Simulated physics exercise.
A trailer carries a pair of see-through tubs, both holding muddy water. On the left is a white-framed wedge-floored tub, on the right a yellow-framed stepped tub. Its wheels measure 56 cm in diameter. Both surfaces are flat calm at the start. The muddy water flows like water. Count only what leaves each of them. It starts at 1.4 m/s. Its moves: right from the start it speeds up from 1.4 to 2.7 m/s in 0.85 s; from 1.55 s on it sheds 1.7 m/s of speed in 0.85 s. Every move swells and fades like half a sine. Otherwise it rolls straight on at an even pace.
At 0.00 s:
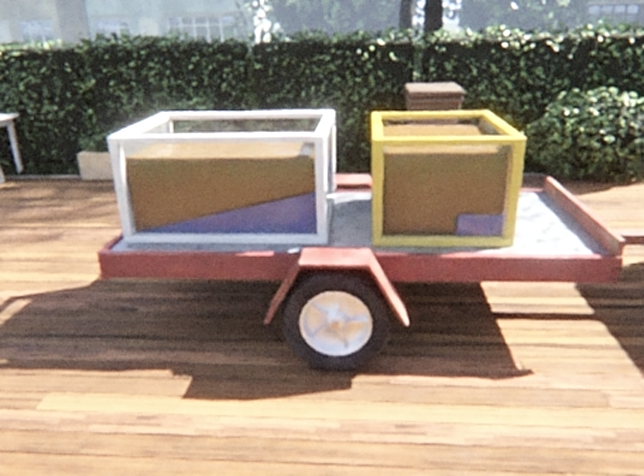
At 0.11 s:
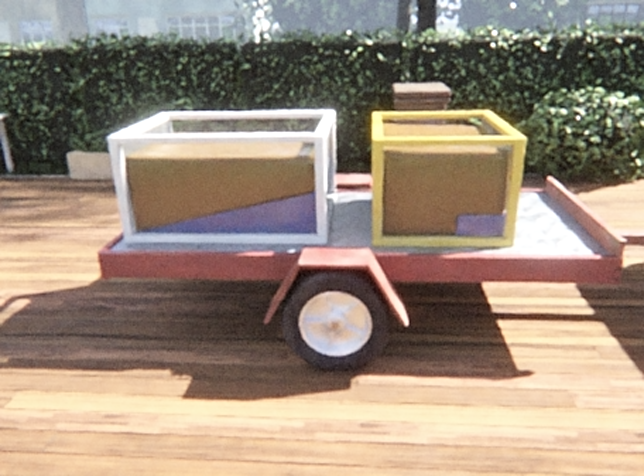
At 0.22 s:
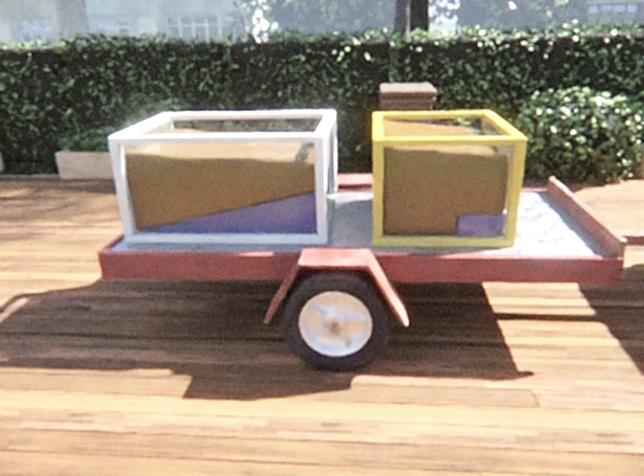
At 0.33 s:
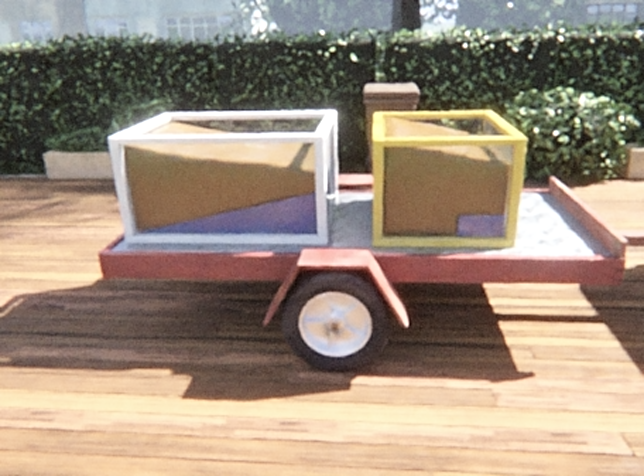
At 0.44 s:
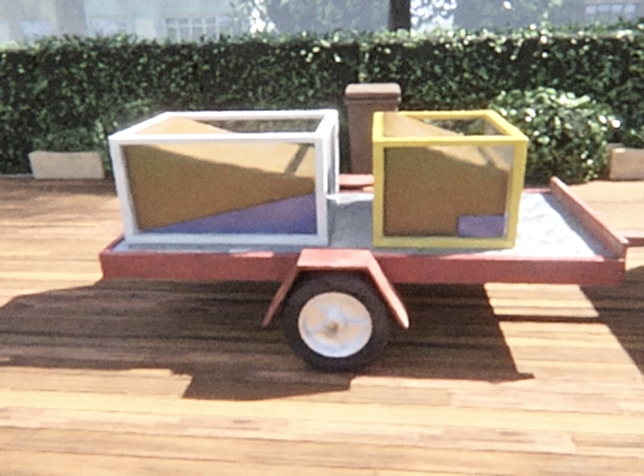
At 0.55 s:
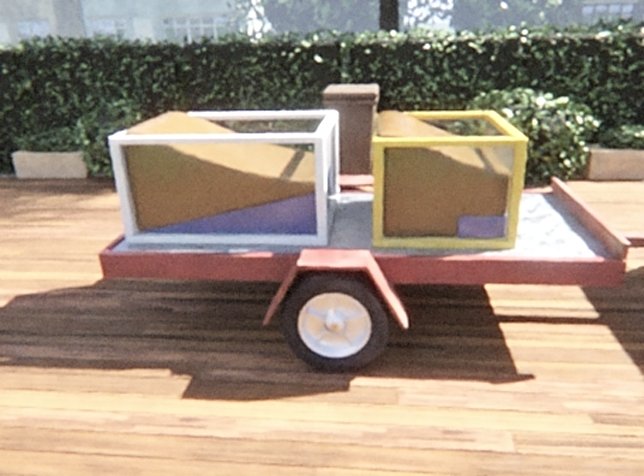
The video shows a red trailer carrying a white-framed tub and a yellow-framed tub of muddy water rolling right past a hedge, as the water in both tilts, sinking at the right and climbing at the left.
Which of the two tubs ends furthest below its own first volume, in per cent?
The right one.
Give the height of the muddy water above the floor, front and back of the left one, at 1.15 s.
About 48 cm in front and 40 cm behind.
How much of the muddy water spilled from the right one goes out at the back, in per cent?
About 20 per cent.
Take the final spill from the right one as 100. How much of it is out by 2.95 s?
Some 100 per cent by then.
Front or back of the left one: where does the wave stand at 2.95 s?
Towards the back.
Then, 1.15 s in, the left one has lost 2 per cent, over the back (front 48 cm, back 41 cm); the right one has lost 2 per cent, over the back (front 55 cm, back 39 cm).
Then, 2.05 s in, the left one has lost 4 per cent, over the front and the back, a little elsewhere (front 50 cm, back 33 cm); the right one has lost 2 per cent, over the back (front 63 cm, back 32 cm).
Then, 2.95 s in, the left one has lost 5 per cent, over the front and the back, a little elsewhere (front 35 cm, back 58 cm); the right one has lost 9 per cent, over the front, a little elsewhere (front 39 cm, back 42 cm).
Then, 5.39 s in, the left one has lost 7 per cent, over the back and the front, a little elsewhere; the right one has lost 10 per cent, over the front, a little elsewhere.
